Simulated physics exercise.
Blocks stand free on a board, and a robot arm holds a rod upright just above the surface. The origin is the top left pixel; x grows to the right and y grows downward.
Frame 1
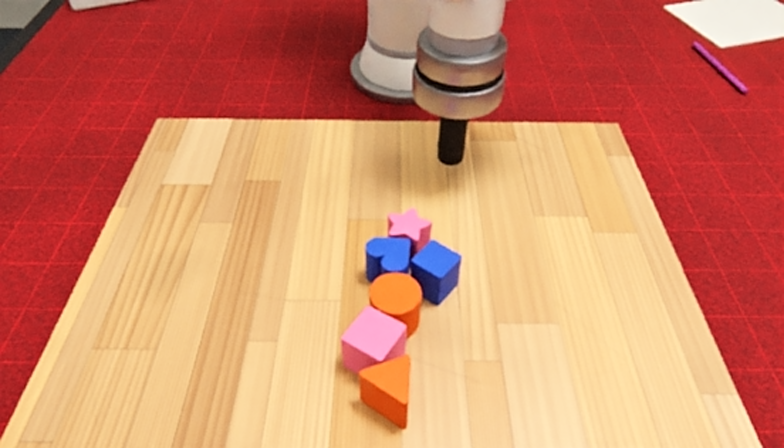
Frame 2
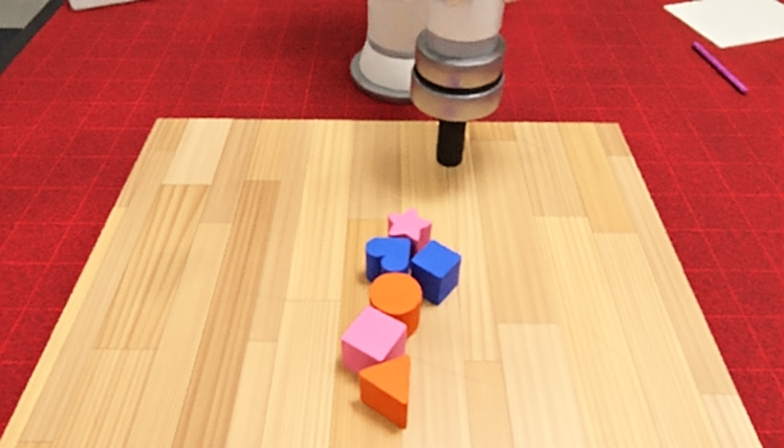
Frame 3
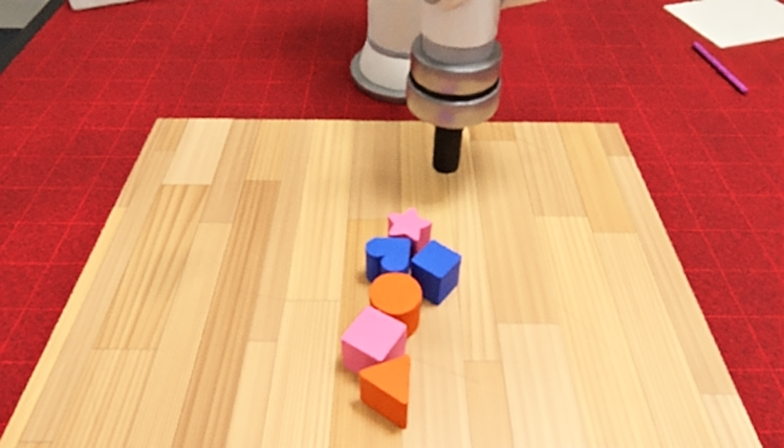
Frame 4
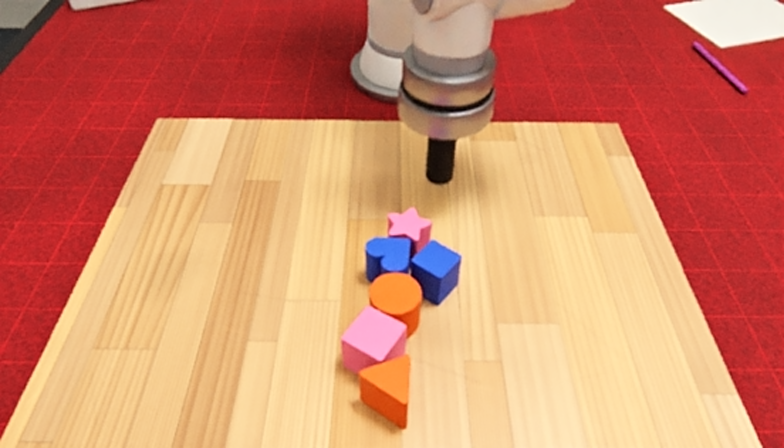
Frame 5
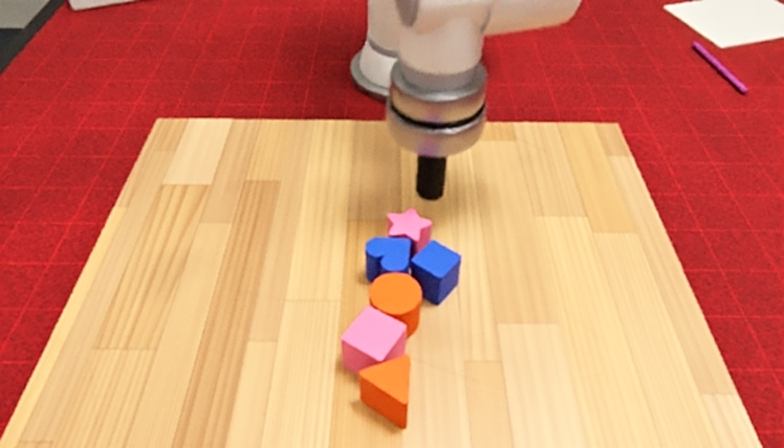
A robot arm moving its black rod slightly forward and left above a wooden board, near a still cluster of colourful blocks.
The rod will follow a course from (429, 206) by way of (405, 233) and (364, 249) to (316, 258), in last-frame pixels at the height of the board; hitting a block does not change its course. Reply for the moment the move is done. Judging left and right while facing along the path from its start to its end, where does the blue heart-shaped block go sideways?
It will end up to the left.
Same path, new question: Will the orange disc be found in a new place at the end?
Yes, that is what happens.
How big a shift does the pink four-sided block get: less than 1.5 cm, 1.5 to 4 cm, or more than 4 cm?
Shift of 1.5 to 4 cm.
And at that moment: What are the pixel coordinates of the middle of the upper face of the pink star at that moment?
At roughly (365, 249).
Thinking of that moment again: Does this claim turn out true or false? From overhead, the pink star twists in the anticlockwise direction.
That statement is accurate.
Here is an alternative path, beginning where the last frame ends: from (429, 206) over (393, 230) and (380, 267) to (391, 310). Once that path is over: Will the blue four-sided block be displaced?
Going by the path, yes.
What follows on the original path. One third of the way, rod at (405, 220); pink four-sided block at (370, 339); blue heart-shaped block at (386, 260); orange disc at (395, 301); pink star at (402, 233).
Two thirds of the way, rod at (363, 236); pink four-sided block at (364, 355), turned 15° clockwise; blue heart-shaped block at (377, 281), turned 35° anticlockwise; orange disc at (399, 320); pink star at (372, 249), turned 40° anticlockwise.
At the end, rod at (314, 245); pink four-sided block at (364, 355), turned 15° clockwise; blue heart-shaped block at (377, 281), turned 35° anticlockwise; orange disc at (399, 320); pink star at (365, 249), turned 60° anticlockwise.
